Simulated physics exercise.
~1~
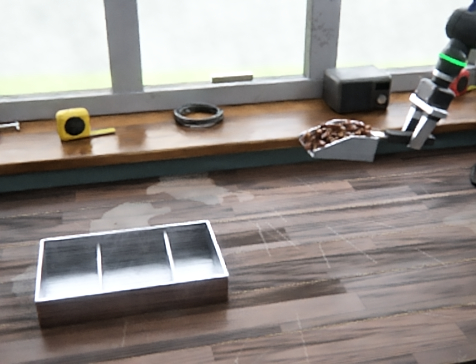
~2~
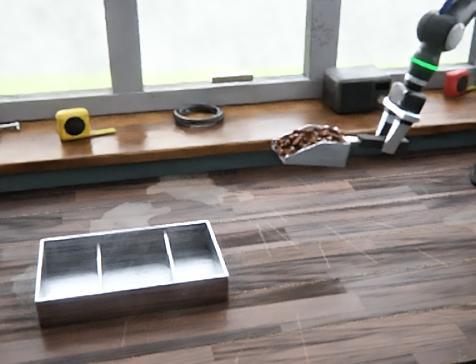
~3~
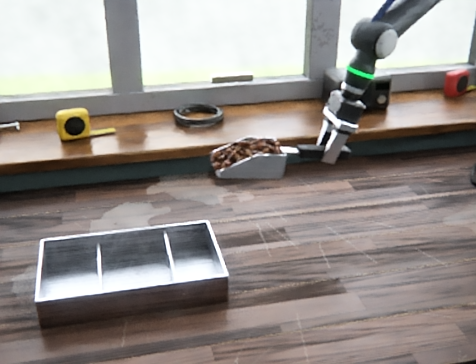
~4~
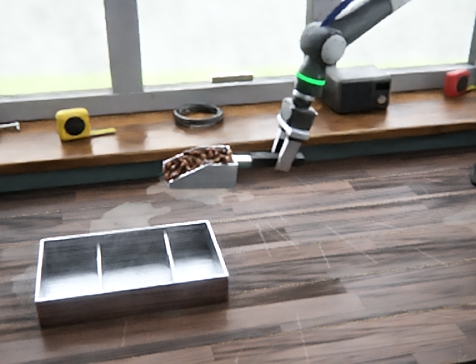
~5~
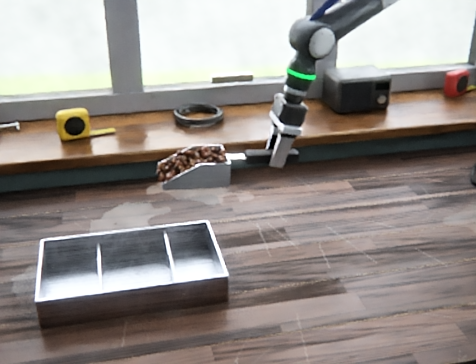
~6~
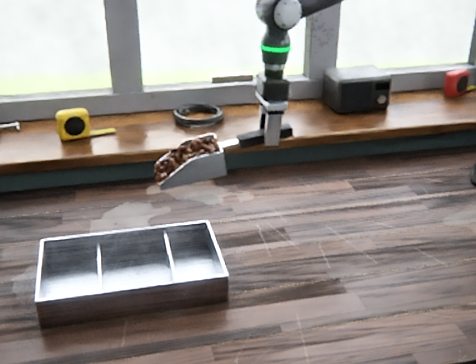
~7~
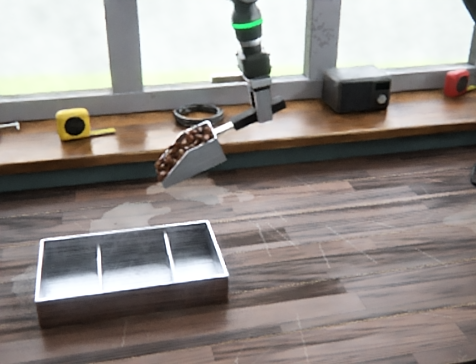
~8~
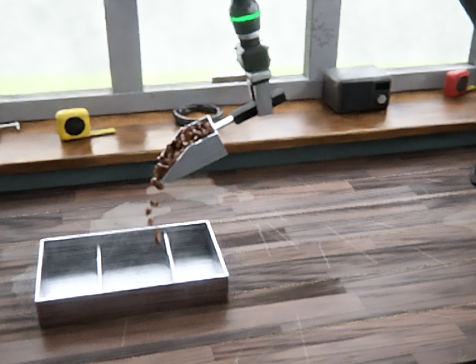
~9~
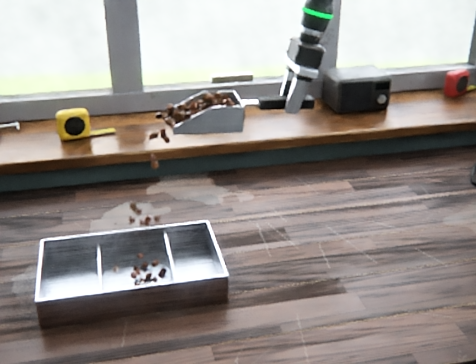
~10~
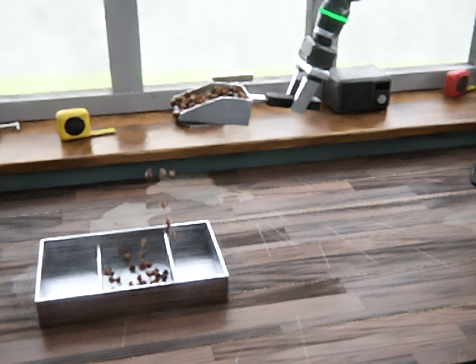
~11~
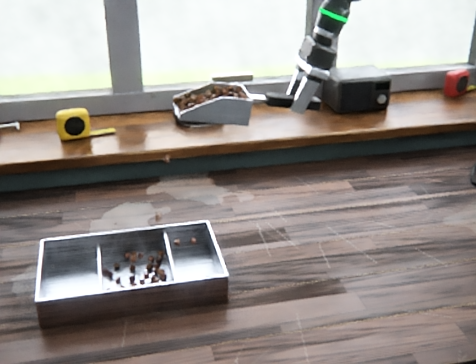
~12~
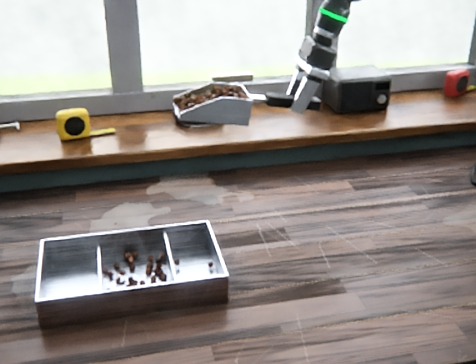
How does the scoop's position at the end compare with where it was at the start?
At the end the scoop is further to the left and somewhat higher than it was at the start.
A robot arm carried a scoop full of brown pellets left, tipped it forward so some spilled into the divided tray, then pulled back and held still with most still aboard, leaving a small scatter in the middle section and a few in the right.
